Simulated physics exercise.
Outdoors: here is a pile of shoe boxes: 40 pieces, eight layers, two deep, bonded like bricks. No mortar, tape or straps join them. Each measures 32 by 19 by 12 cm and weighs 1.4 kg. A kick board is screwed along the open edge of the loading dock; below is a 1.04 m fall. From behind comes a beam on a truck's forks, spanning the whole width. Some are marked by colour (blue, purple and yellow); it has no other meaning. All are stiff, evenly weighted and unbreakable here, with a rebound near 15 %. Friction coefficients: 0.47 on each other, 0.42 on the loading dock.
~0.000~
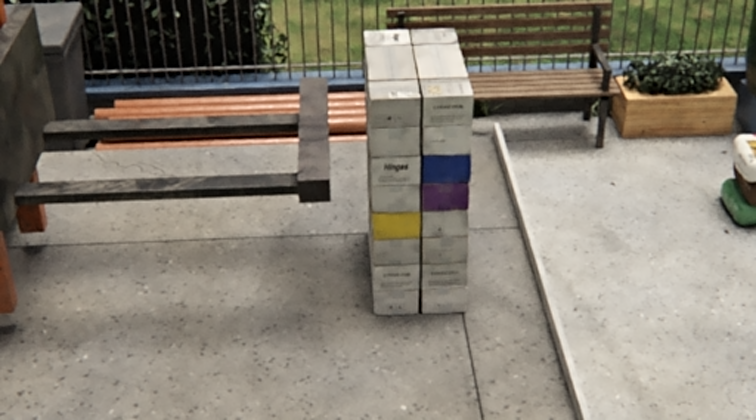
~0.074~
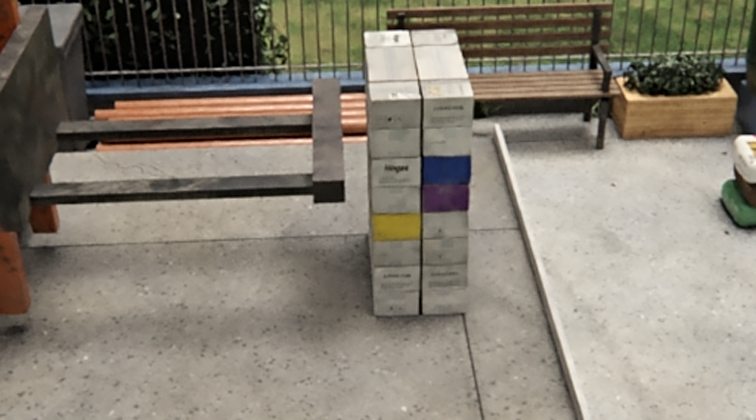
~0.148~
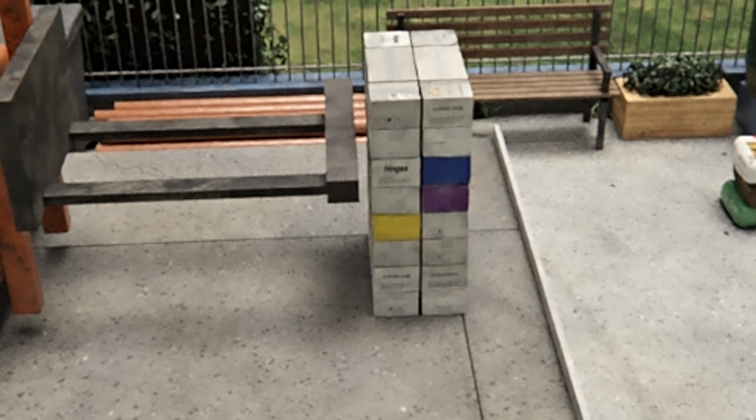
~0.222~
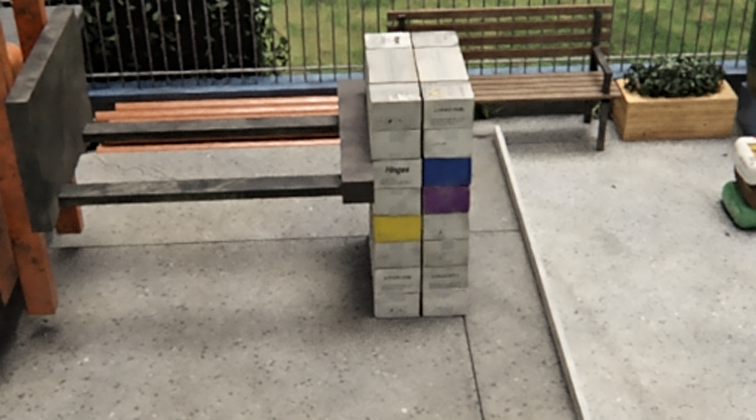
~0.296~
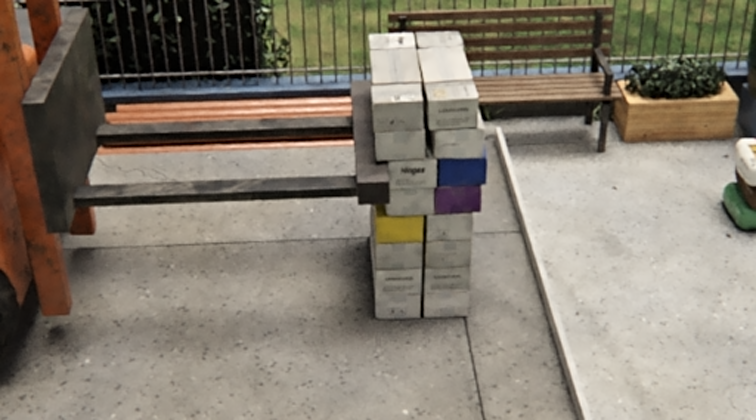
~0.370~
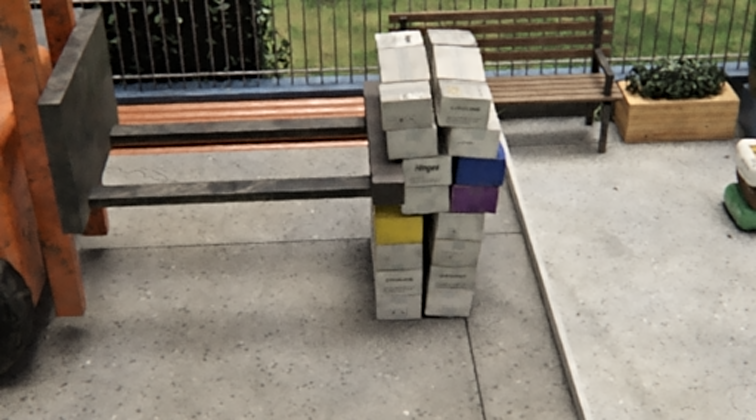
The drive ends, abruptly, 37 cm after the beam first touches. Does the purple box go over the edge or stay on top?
The purple box drops off.
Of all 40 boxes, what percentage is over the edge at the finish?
About 40 per cent.
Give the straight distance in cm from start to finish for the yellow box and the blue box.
Moved: Yellow 0, blue 225.
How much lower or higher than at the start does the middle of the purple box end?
It ends some 154 cm lower.
Around 0.66 s, none of the 40 boxes over the edge, 30 disturbed; purple box tipped 38°, 9 cm lower; blue box tipped 38°, 12 cm lower.
Around 1.20 s, 13 of the 40 boxes over the edge; purple box upside down; blue box upside down.
Finally (2.4 s), 16 of the 40 boxes over the edge; purple box upside down; blue box upside down; yellow box displaced 14 mm.
